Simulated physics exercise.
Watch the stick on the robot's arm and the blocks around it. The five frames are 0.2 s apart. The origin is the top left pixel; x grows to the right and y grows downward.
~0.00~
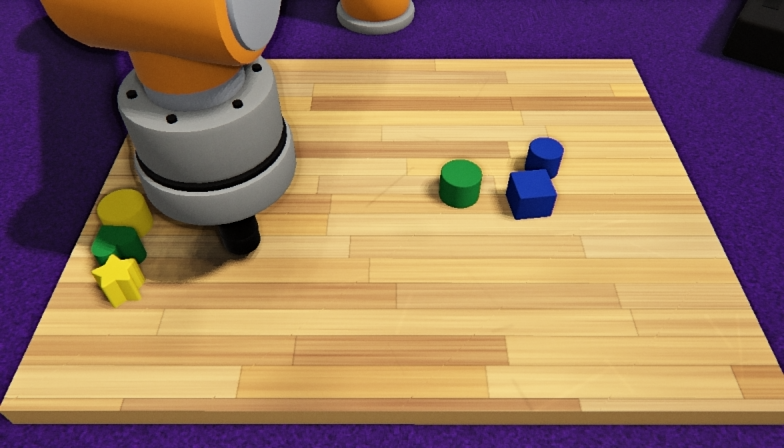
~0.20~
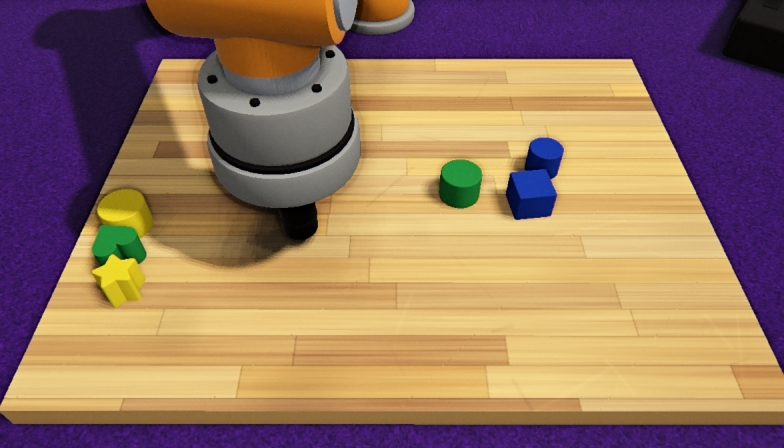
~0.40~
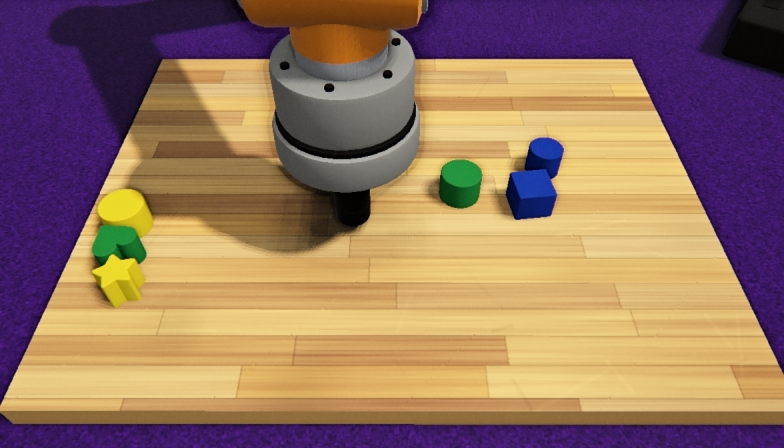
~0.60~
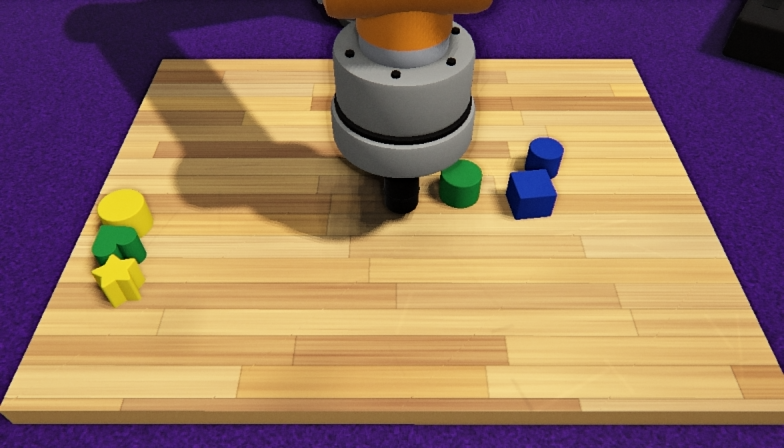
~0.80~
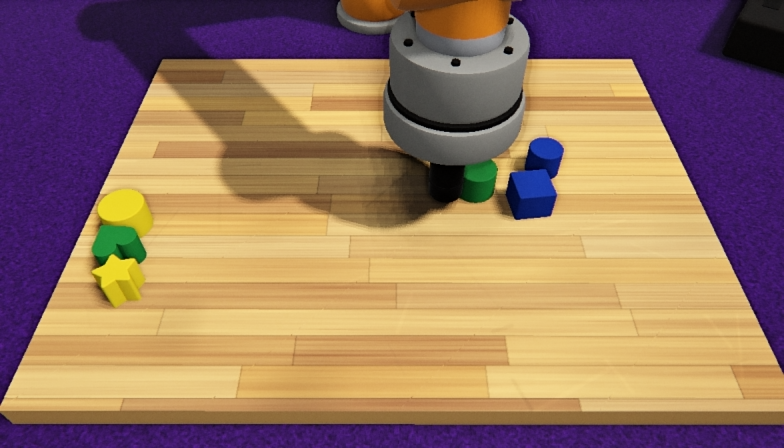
The robot arm swept its black stick rightward across the wooden board, away from the yellow and green blocks, then nudged the green cylinder slightly right toward two blue blocks, which stayed still.
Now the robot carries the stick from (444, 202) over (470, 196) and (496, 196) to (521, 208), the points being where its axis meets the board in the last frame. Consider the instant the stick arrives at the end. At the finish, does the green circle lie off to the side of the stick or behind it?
In short: Yes.
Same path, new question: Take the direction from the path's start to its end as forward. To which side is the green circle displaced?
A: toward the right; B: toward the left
Correct choice: B.
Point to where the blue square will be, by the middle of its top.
So, by the moment the path ends, you'll find the top centre of the blue square at (564, 194).
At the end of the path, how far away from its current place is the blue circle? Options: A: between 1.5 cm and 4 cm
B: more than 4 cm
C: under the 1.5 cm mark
I choose C.
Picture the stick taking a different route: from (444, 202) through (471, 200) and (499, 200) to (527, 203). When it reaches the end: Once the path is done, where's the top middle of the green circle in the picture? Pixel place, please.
The spot you're after is about (511, 154) in the image.
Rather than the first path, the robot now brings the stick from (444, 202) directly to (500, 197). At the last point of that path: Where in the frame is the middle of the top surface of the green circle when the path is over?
Somewhere near (514, 151).
What follows on the original path. Halfway along, stick (485, 184); green circle (510, 154).
At the end, stick (523, 198); green circle (516, 153); blue square (564, 194); blue circle (550, 145).
